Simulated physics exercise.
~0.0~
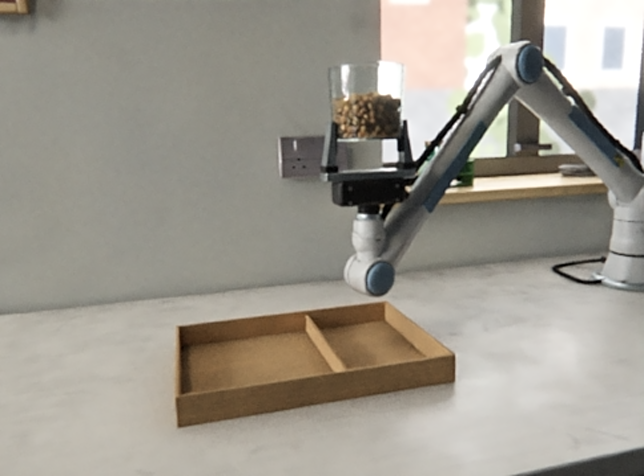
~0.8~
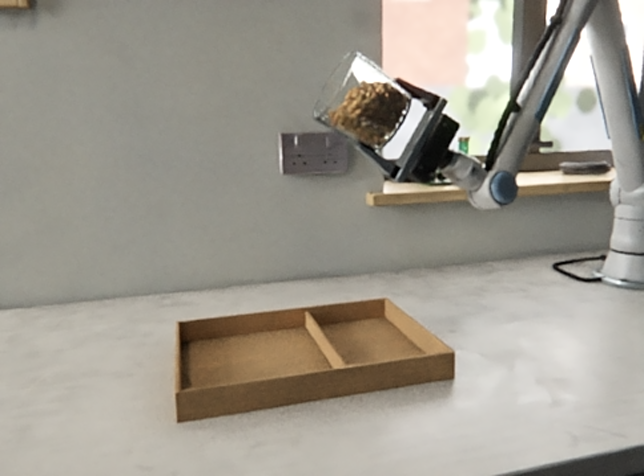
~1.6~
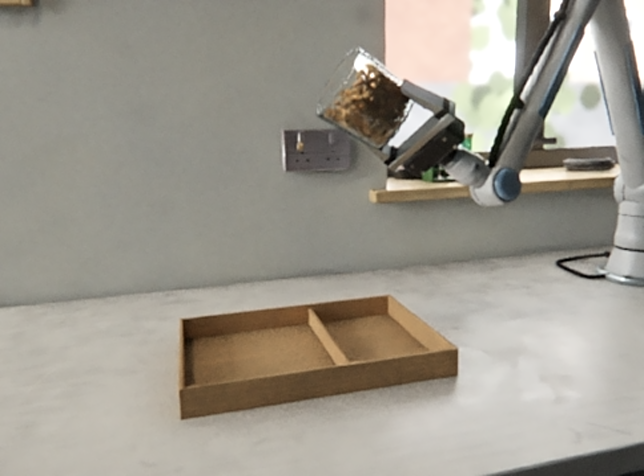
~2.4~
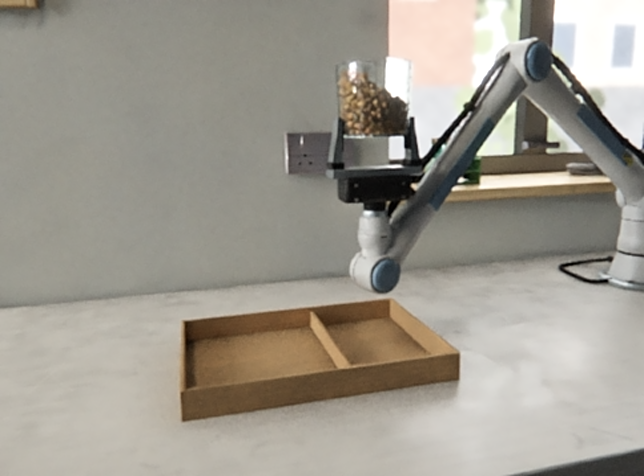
A robot arm tilting a clear tumbler of dried chickpeas leftward above a divided tray, then returning it upright, still well filled.
